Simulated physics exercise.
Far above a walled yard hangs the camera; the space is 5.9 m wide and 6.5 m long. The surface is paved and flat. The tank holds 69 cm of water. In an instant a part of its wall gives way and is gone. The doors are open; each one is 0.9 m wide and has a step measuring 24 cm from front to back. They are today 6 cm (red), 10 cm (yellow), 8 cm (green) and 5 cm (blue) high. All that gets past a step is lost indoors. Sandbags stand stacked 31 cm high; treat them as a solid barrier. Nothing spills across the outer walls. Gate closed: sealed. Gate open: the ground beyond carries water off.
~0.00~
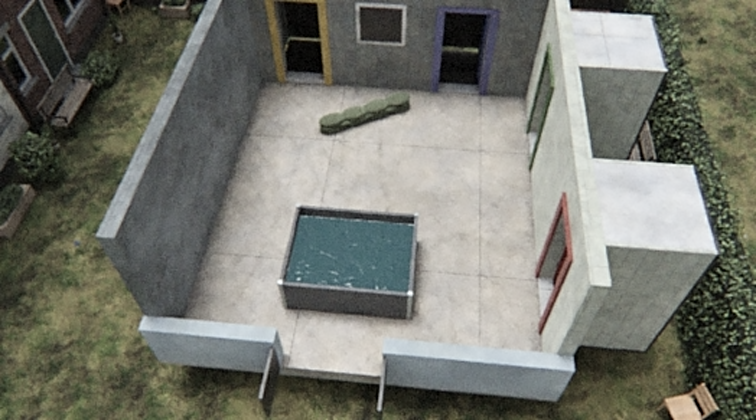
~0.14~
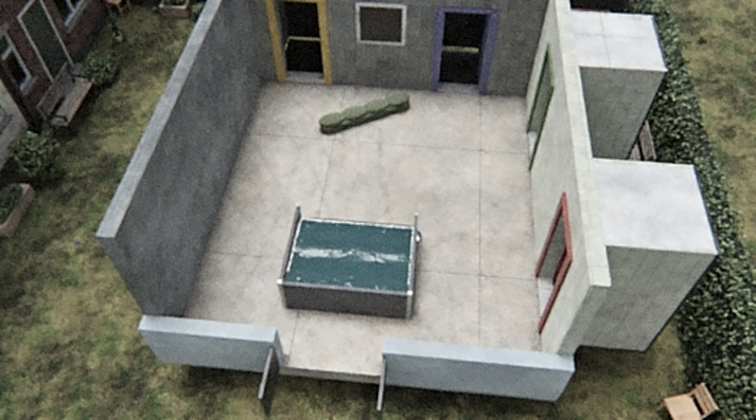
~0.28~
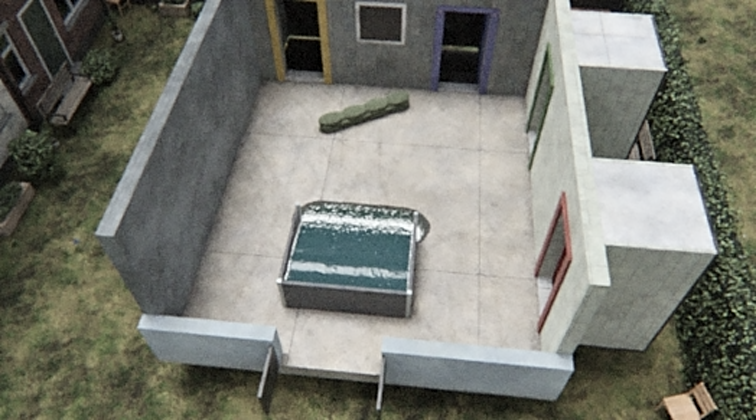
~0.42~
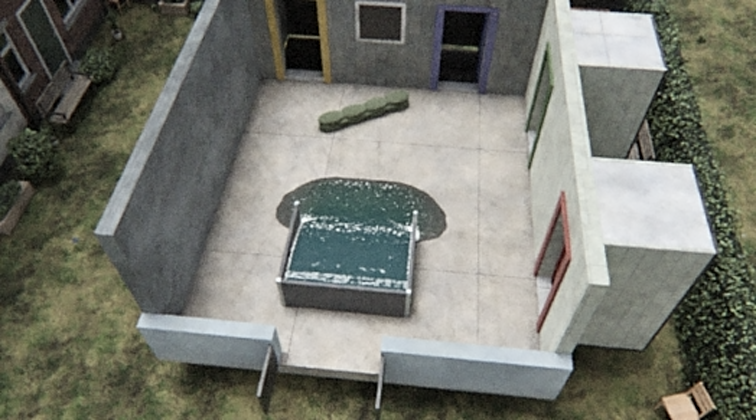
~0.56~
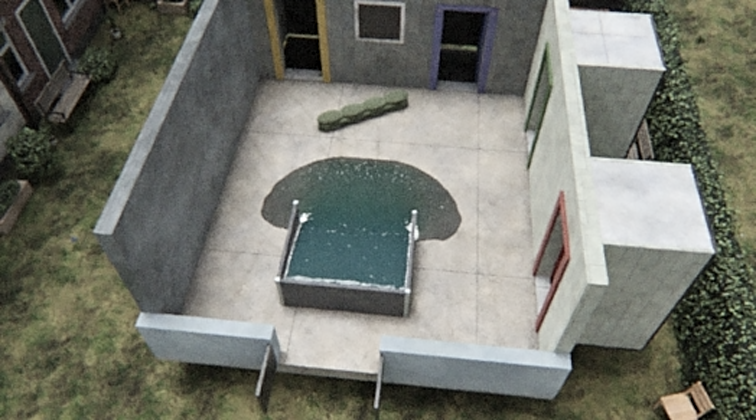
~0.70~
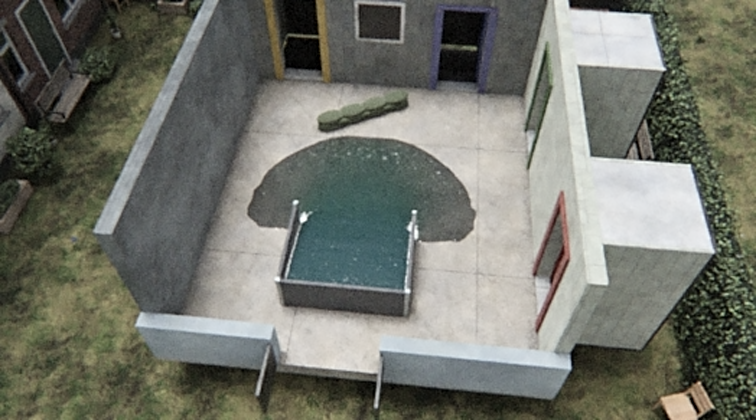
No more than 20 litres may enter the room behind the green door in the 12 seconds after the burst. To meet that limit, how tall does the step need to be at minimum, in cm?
At least 10.5 cm or so.
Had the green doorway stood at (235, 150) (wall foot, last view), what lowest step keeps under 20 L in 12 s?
Close to 6.5 cm at the least.
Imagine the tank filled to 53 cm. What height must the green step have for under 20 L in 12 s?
A step of about 7.5 cm does it.
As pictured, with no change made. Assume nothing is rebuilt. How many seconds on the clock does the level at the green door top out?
About 3.6 seconds.
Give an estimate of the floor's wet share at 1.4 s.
Roughly 40 percent of the floor.
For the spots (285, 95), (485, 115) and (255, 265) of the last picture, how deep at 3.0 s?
Roughly 11, 8 and 0 cm, in turn.
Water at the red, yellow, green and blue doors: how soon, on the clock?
Times: Red 5.0 s, yellow 1.6 s, green 1.8 s, blue 1.5 s.
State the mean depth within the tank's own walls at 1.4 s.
It averages near 26 cm.
After 1.4 s water covers 40 % of the floor, deepest (37 cm) near (375, 119); it has not reached the green door.
After 3.0 s water covers 55 % of the floor, deepest (36 cm) near (511, 95); 7 cm at the green door, 0 litres in over its 8 cm step.
After 12.0 s water covers 95 % of the floor, deepest (10 cm) near (173, 338); 4 cm at the green door, 39 litres in over its 8 cm step.
At the green door as built, the water arrived by 1.9 s and peaked near 15 cm at 3.6 s.
Run again over the same 12 s with other heights there, 25 litres in over 9.5 cm, 10 litres over 12.5 cm. The limit of 20 litres is kept from about 10.5 cm up.
